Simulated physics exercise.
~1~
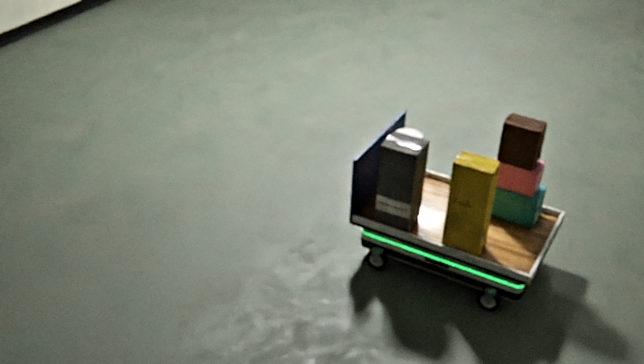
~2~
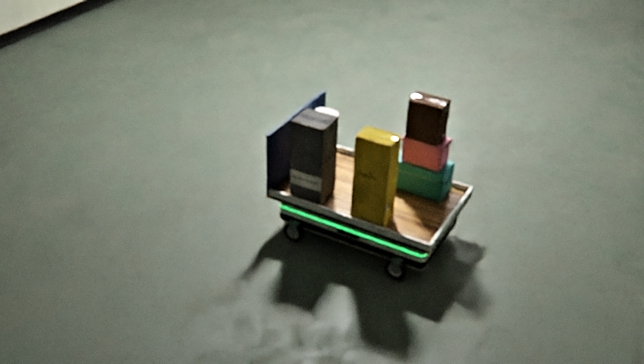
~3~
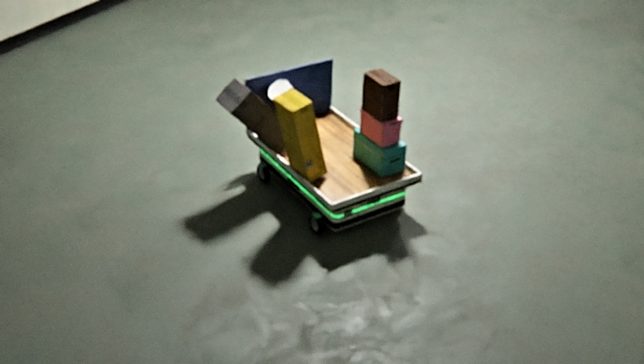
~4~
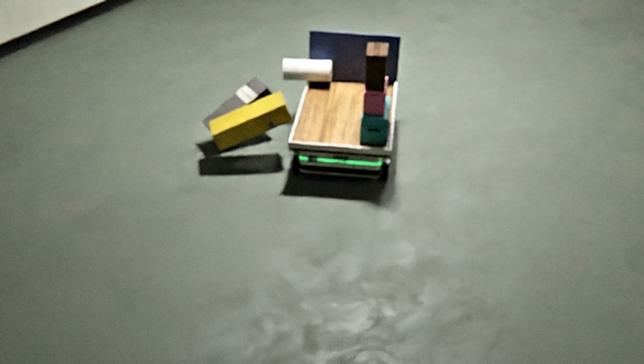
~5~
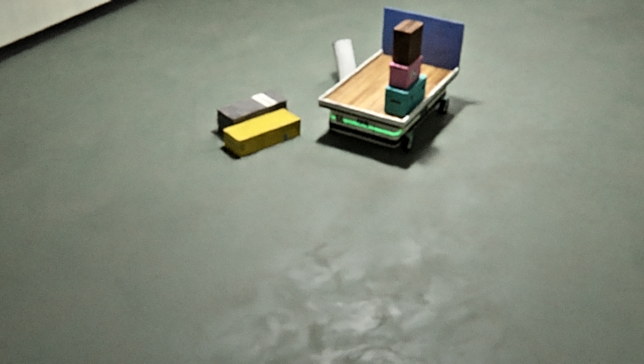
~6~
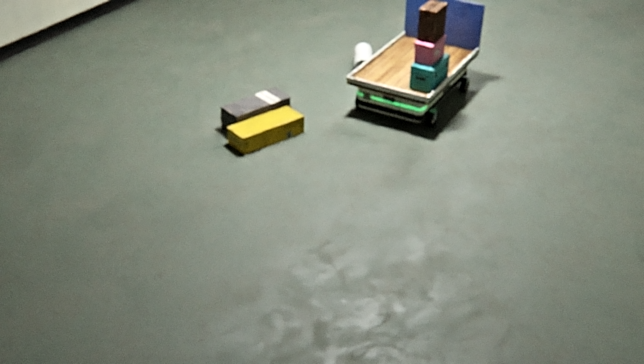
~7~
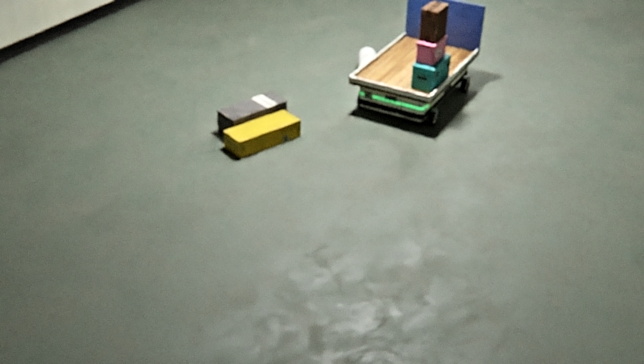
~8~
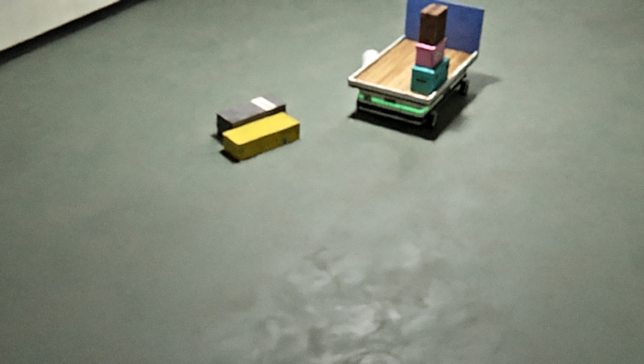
At the start, a small cart with a glowing green strip rolls leftward across a grey floor, carrying tall grey and yellow boxes, a white canister, and a stack of a brown box on a pink tote and turquoise toolbox. As the cart curves away toward the back, the grey box and then the yellow box lean outward. Both tumble onto the floor on the left, and the white canister tips off too. The cart swings toward the upper right and stops. The grey and yellow boxes lie side by side, the canister rests behind the cart, and the stack still stands aboard.
